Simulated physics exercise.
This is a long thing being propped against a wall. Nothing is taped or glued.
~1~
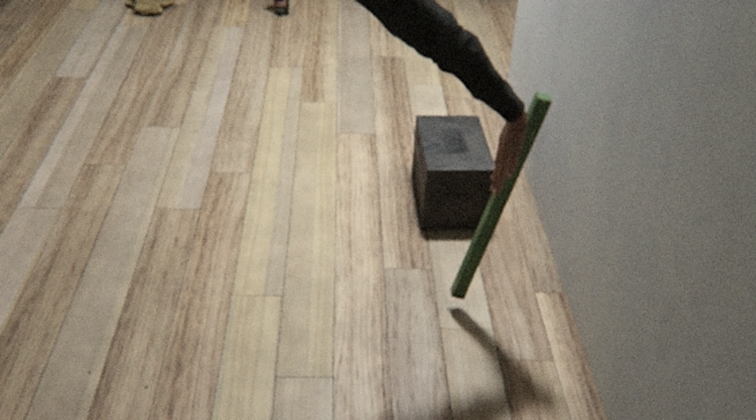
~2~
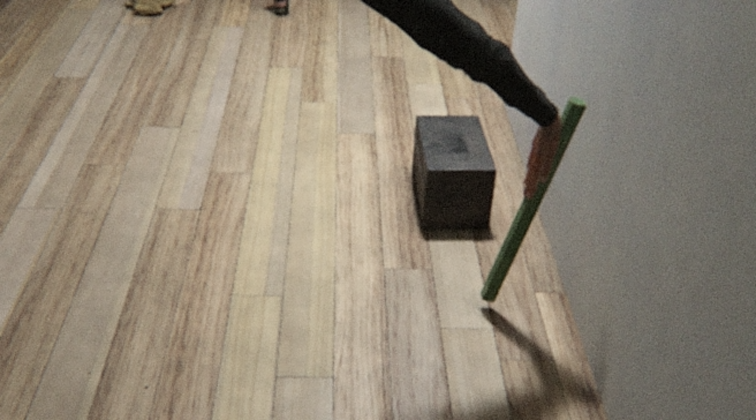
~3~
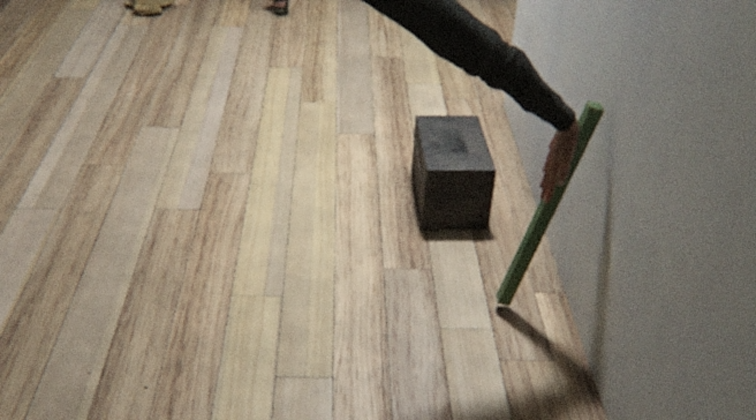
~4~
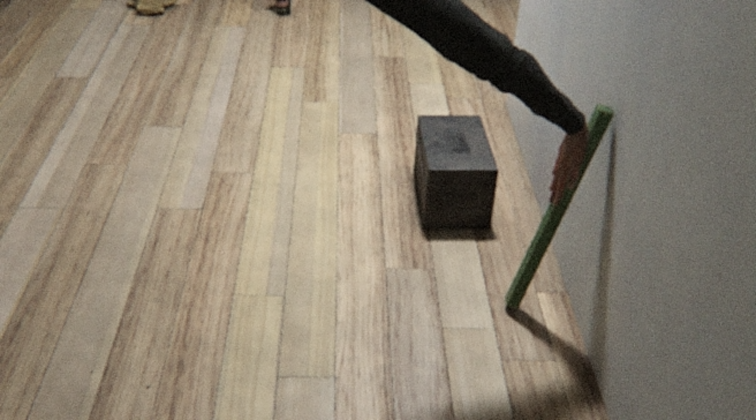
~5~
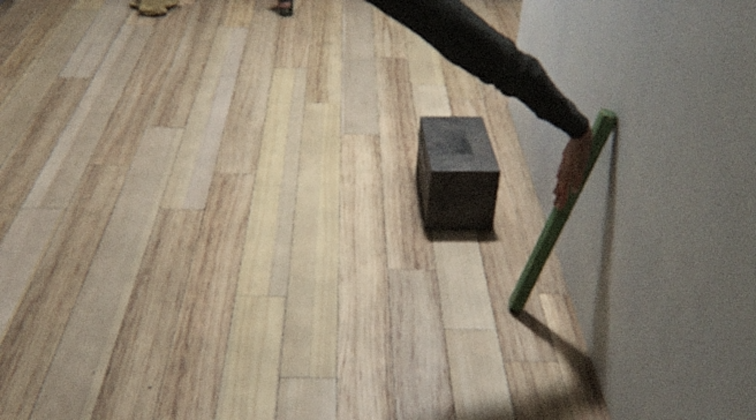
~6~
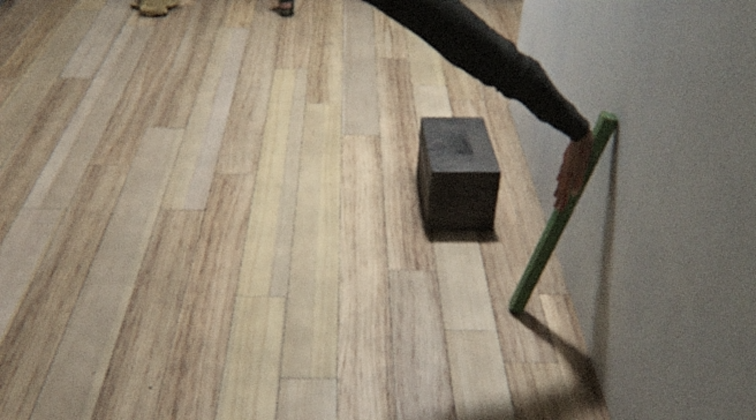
A dark-sleeved arm carried a green pole to the right past a black box on the wooden floor, then leaned its top against the gray wall and kept a hand on it.
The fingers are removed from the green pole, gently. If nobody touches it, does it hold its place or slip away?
It holds its place.
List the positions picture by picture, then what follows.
Not yet at the wall; green pole (497, 203); black toolbox (451, 170), in the first frame.
Not yet at the wall; green pole (530, 207); black toolbox (451, 170), in the second frame.
Not yet at the wall; green pole (546, 210); black toolbox (451, 170), in the third frame.
Not yet at the wall; green pole (555, 213); black toolbox (453, 170), in the fourth frame.
Propped up under the hand; green pole (559, 217); black toolbox (455, 171), in the fifth frame.
Propped up under the hand; green pole (559, 219); black toolbox (456, 172), in the sixth frame.
Then, 0.40 s past the last view, nothing moves.
Then, 0.90 s past the last view, green pole resting near (560, 219).
Finally, both still in place. Final places as the last picture's camera would see them, green pole near (560, 219). The pole remains leaning.
